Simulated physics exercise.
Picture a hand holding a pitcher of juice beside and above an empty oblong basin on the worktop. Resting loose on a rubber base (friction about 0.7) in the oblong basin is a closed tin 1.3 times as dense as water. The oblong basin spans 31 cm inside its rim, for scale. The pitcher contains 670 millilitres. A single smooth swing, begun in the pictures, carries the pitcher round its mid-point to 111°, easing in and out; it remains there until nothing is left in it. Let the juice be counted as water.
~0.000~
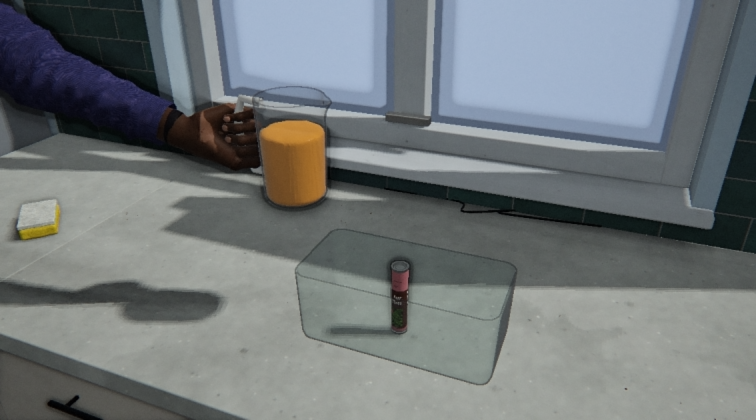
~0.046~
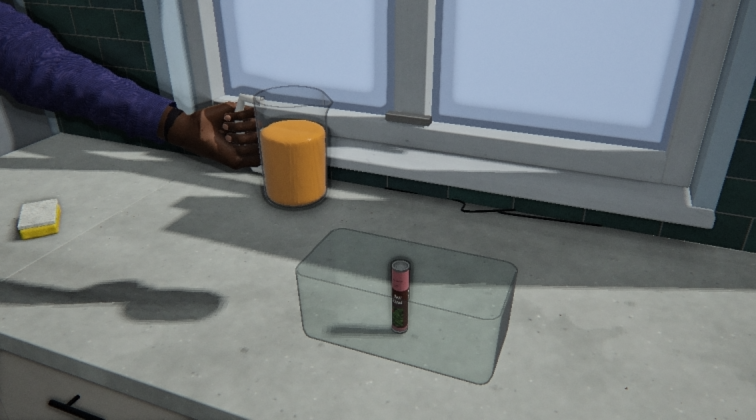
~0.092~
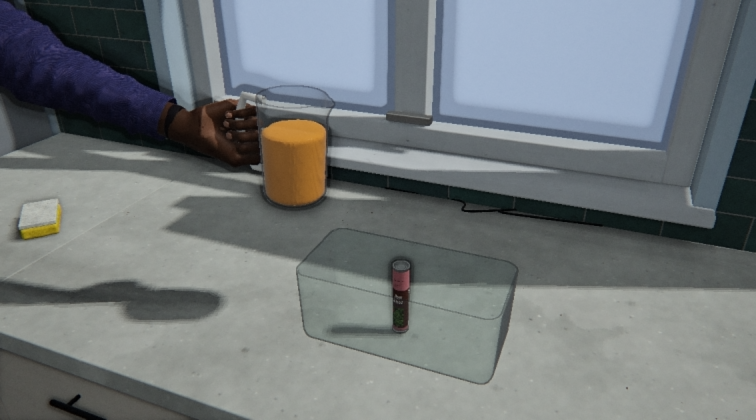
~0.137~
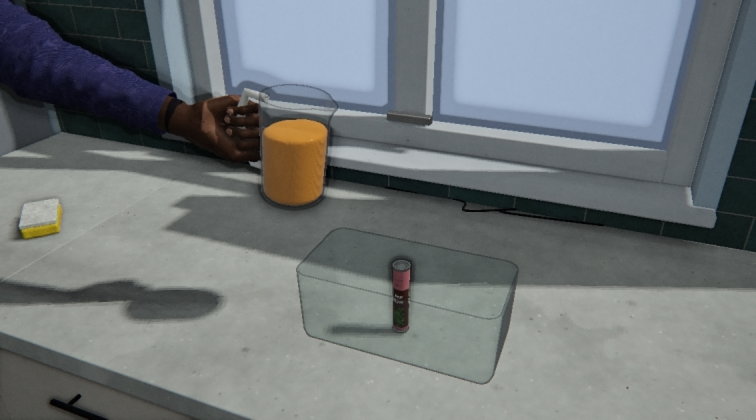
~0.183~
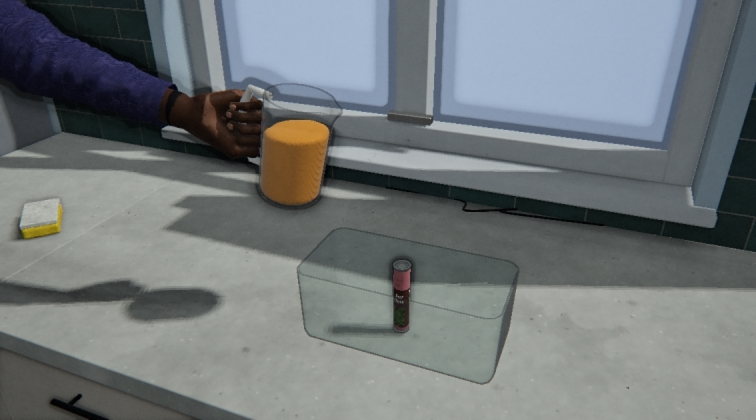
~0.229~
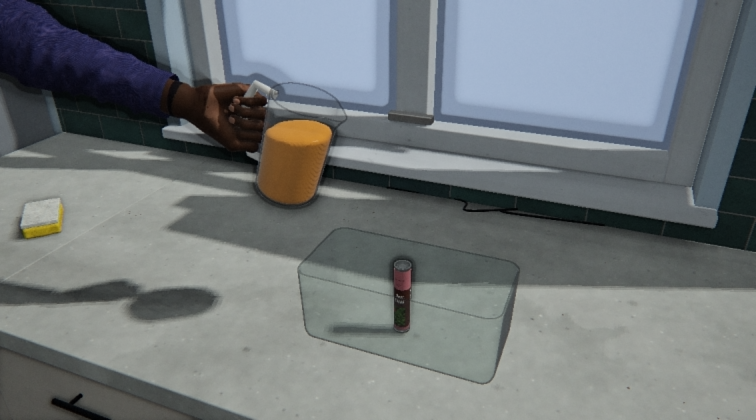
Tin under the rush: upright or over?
It fails to stay erect.
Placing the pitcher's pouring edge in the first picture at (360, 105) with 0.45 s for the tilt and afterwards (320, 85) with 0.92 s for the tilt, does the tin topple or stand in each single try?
Try 1: Tipped over; try 2: Tipped over.
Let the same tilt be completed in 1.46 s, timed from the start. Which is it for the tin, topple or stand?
Then the tin tumbles.
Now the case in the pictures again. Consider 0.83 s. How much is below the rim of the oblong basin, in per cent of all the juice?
I'd say roughly 40 in a hundred of it.
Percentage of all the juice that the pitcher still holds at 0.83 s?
Share remaining: Approx. 34 %.
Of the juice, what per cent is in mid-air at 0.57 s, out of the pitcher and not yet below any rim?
About 10 per cent.
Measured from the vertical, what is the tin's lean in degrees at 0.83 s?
I'd say it is close to 10 degrees off upright.
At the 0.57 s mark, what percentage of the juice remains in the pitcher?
I reckon about 90 in a hundred is still held.
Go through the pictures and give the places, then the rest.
In the first frame, tilt 0°; pouring edge (330, 103); surface from (266, 126) to (322, 134); the oblong basin's rim runs from (314, 250) to (509, 293); the tin's top is at (400, 269).
In the second frame, tilt 1°; pouring edge (331, 103); surface from (267, 125) to (323, 133).
In the third frame, tilt 3°; pouring edge (334, 105); surface from (268, 125) to (324, 134).
In the fourth frame, tilt 7°; pouring edge (337, 108); surface from (269, 125) to (325, 133).
In the fifth frame, tilt 11°; pouring edge (341, 113); surface from (271, 126) to (327, 135).
In the sixth frame, tilt 18°; pouring edge (346, 120); surface from (272, 128) to (330, 135).
By 0.57 s the tilt is 81° and 91 per cent is still to pour; the tin stands where it began.
By 0.83 s the tilt is 110° and 34 per cent is still to pour; the tin leans 9°.
By 1.09 s the tilt is 111° and 2 per cent is still to pour; the tin lies on its side.
By 1.38 s the tilt is 111° and 0 per cent is still to pour; the tin lies on its side.
At rest the tin lies on its side.
